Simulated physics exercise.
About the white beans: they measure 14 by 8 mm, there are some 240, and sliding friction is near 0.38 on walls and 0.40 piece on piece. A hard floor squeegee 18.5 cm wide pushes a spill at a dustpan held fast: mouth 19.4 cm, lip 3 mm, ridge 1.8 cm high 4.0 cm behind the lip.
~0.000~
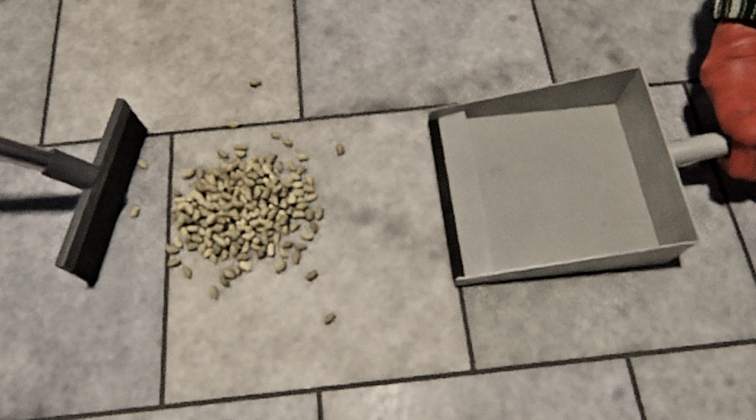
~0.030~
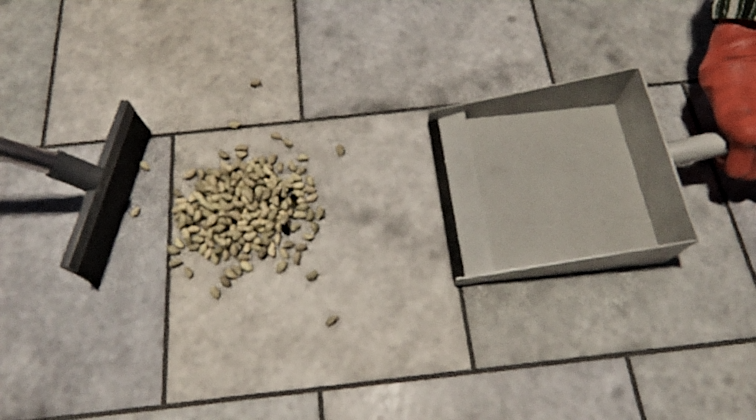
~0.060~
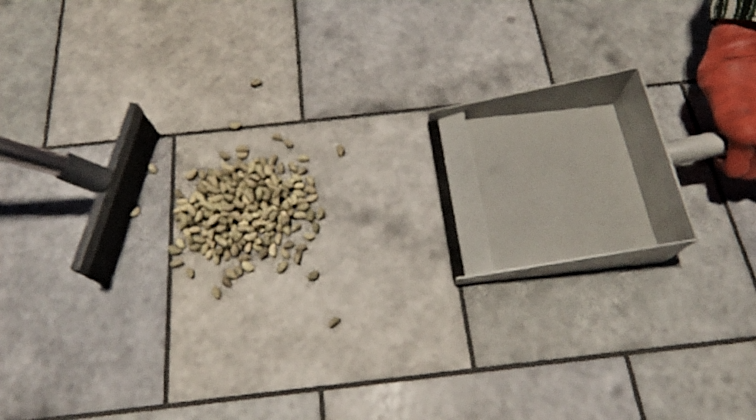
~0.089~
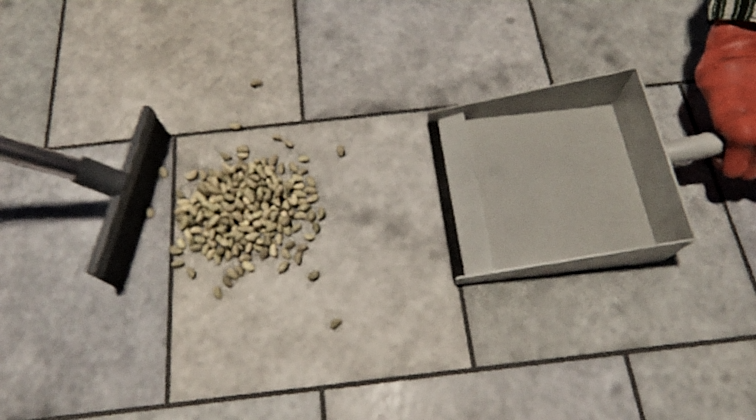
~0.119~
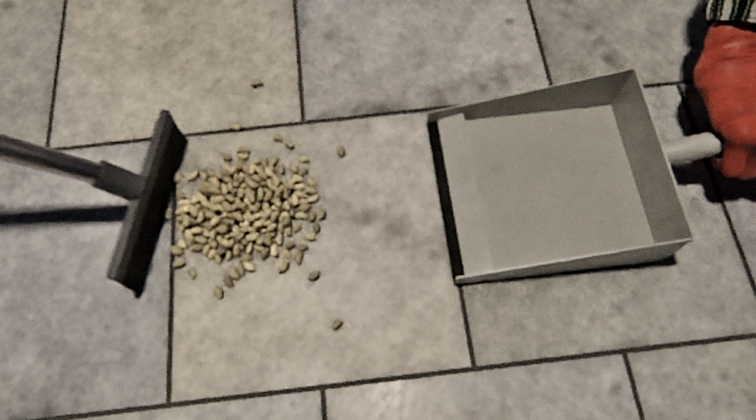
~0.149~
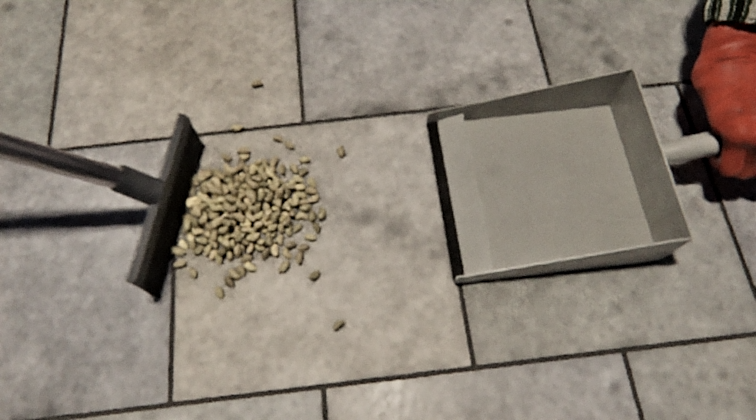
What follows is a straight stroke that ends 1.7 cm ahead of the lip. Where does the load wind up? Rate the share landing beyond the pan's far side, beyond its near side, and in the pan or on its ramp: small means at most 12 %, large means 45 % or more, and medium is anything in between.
Shares: Far side - small; near side - medium; pan - medium.
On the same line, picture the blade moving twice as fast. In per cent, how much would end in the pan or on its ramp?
About 35 per cent.
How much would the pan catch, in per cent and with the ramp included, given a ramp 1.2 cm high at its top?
In that case roughly 30 percent.
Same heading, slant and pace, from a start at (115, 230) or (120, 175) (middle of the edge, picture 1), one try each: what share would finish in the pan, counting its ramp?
Estimates: 15 percent and 20 percent.
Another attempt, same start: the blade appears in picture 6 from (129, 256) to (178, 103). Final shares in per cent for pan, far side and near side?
You'd see pan at 10, far at 5 and near at 5.
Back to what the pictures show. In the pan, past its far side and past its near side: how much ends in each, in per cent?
Far side 10; near side 25; pan 25.
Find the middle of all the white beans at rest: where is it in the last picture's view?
Est. centre at rest: (440, 243) px.
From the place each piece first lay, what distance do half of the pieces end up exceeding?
That distance is close to 22 cm.
After 0.36 s, middle of the blade 16 cm from the lip; 0 % over the lip, far side 5 %, near side 5 %.
After 0.49 s, middle of the blade 8 cm from the lip; 0 % over the lip, far side 5 %, near side 15 %.
After 0.76 s, middle of the blade 4 cm from the lip; 25 % over the lip, far side 10 %, near side 25 %.
By 2.4 s all is still; far side 10 %, near side 25 %, pan 25 %, in front of the lip or behind the blade 45 %.
